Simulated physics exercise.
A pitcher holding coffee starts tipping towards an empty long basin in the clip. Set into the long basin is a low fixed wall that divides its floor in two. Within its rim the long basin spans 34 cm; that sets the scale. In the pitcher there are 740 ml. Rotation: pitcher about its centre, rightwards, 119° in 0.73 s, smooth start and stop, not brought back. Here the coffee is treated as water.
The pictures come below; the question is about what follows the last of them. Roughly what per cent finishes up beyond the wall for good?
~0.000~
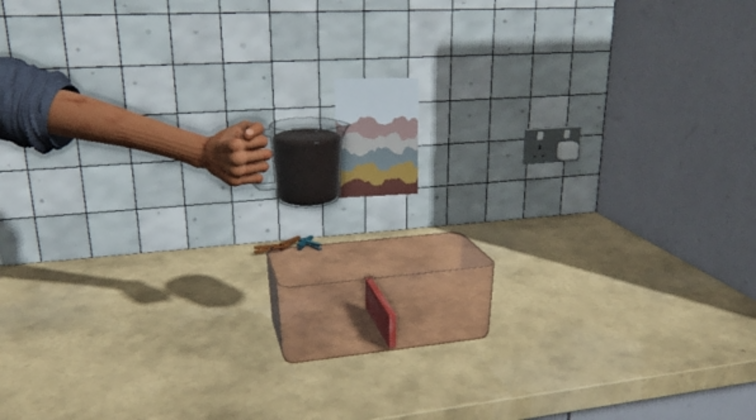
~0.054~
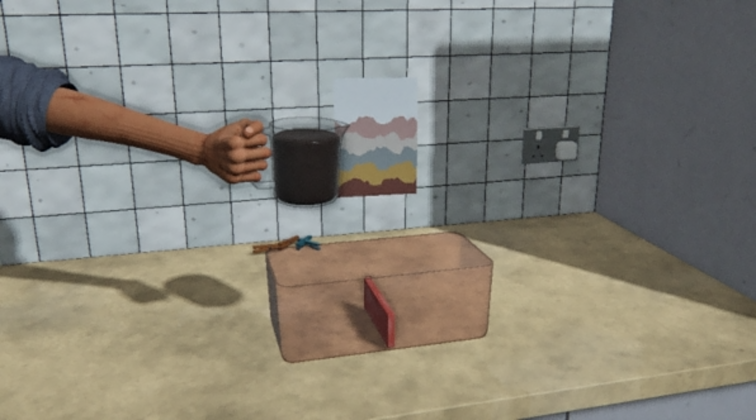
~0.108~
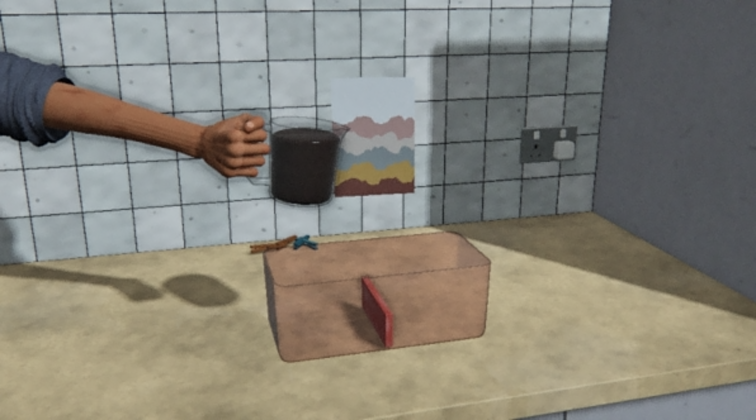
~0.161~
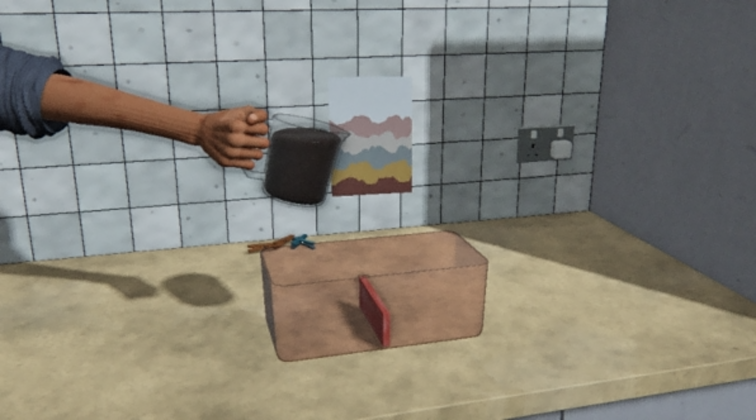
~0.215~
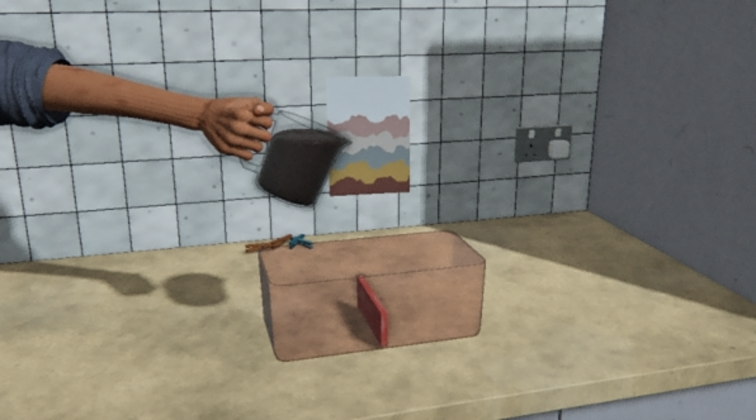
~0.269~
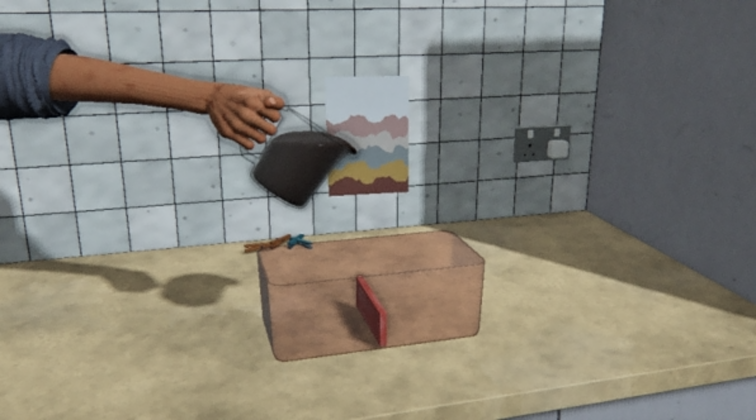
Roughly 69 per cent.
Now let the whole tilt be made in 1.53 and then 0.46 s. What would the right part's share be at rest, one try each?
Respectively 80 and 55 %.
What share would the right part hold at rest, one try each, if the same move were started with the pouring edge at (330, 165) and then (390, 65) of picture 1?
About 10 %, then about 85 %.
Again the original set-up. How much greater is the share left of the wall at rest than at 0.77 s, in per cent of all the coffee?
I'd put it near 10 percent.
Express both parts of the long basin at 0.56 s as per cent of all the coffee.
Left side near 0, right side near 22.
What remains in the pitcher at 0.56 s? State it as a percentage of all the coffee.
46 %.
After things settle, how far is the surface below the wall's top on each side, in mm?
Looks like roughly 50 mm on the left and roughly 38 mm on the right.
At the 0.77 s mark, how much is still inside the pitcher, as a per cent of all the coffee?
5 %.
By 0.56 s the tilt is 103° and 47 per cent is still to pour, 0 is left of the wall and 21 right of it.
By 0.77 s the tilt is 119° and 5 per cent is still to pour, 19 is left of the wall and 67 right of it.
By 0.99 s the tilt is 119° and 0 per cent is still to pour, 29 is left of the wall and 69 right of it.
By 1.23 s the tilt is 119° and 0 per cent is still to pour, 29 is left of the wall and 69 right of it.
At rest 29 per cent lies left of the wall, 69 right of it and 1 outside.
